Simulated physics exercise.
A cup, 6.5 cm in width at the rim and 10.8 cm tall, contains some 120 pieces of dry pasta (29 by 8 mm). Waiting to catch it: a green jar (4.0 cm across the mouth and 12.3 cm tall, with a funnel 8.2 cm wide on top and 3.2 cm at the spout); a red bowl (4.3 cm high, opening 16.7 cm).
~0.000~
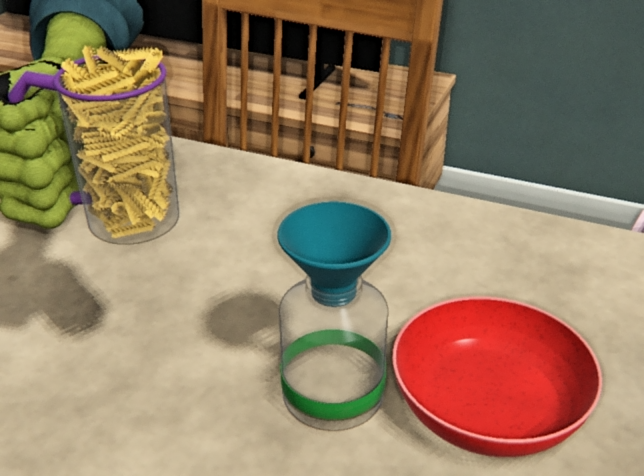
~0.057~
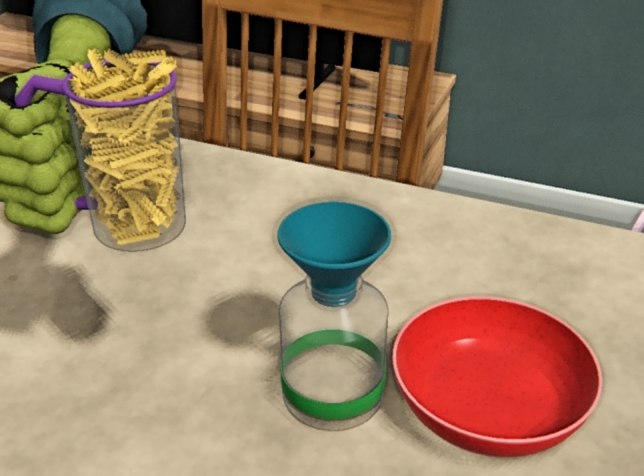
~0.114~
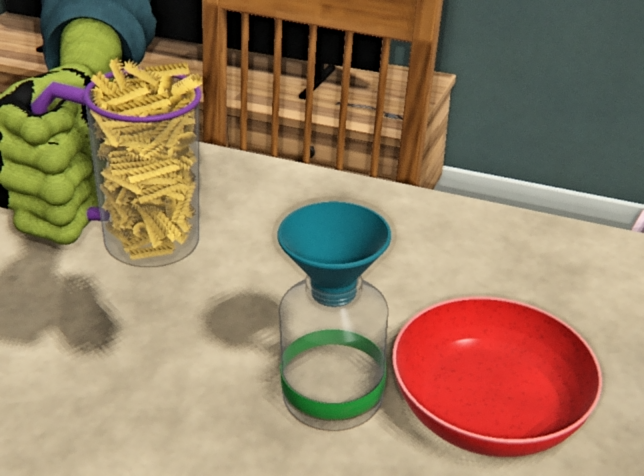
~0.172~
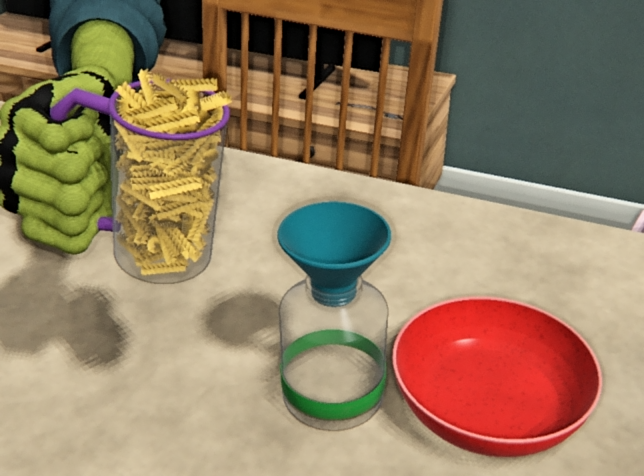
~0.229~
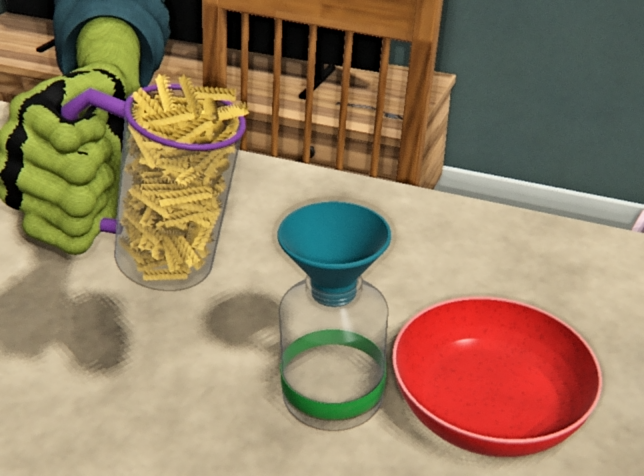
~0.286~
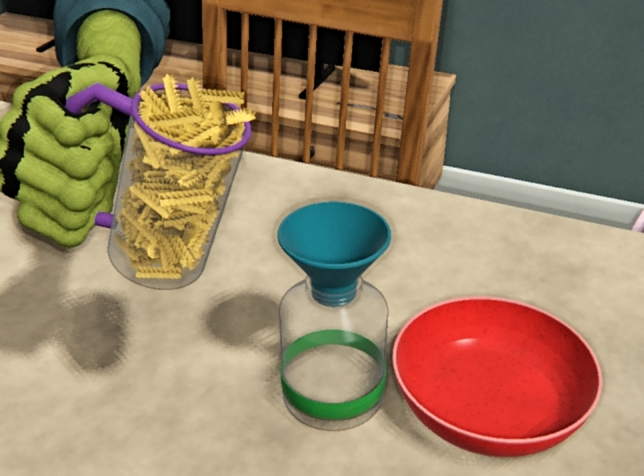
A green, scaly-looking hand in a dark blue sleeve grips a clear cup with a purple rim and handle, heaped with dry pasta, above a mottled beige table seen from slightly overhead. A clear jar with a green band and teal funnel sits near the middle, beside a red bowl, with a wooden chair behind. The hand carries the cup a short way right and nearer, gradually leaning it rightward, while the view stays still.
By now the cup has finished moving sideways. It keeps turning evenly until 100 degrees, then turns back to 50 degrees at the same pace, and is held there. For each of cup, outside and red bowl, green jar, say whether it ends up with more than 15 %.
Cup: More, outside everything: More, red bowl: Not more, green jar: Not more.
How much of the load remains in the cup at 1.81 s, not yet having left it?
Close to 70 in a hundred.
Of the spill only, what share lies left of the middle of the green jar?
Some 30 per cent.
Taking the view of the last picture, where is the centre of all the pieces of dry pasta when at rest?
Close to pixel (190, 218) of the final picture.
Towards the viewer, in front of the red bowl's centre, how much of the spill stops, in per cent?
Close to 100 per cent of the spill.
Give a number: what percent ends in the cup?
70 per cent, roughly.
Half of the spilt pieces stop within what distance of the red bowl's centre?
About 18 cm.
After 0.87 s, tilt 66 degrees; cup 100 %; middle of all pieces near (178, 184).
After 1.36 s, tilt 100 degrees; outside 10 %, cup 80 %, funnel 10 %; middle of all pieces near (200, 233).
After 1.81 s, tilt 68 degrees; outside 30 %, cup 70 %; middle of all pieces near (218, 292).
After 2.24 s, tilt 50 degrees; outside 30 %, cup 70 %; middle of all pieces near (220, 303).
At rest (2.8 s), outside 30 %, cup 70 %, funnel 0 %, red bowl 0 %, green jar 0 %.
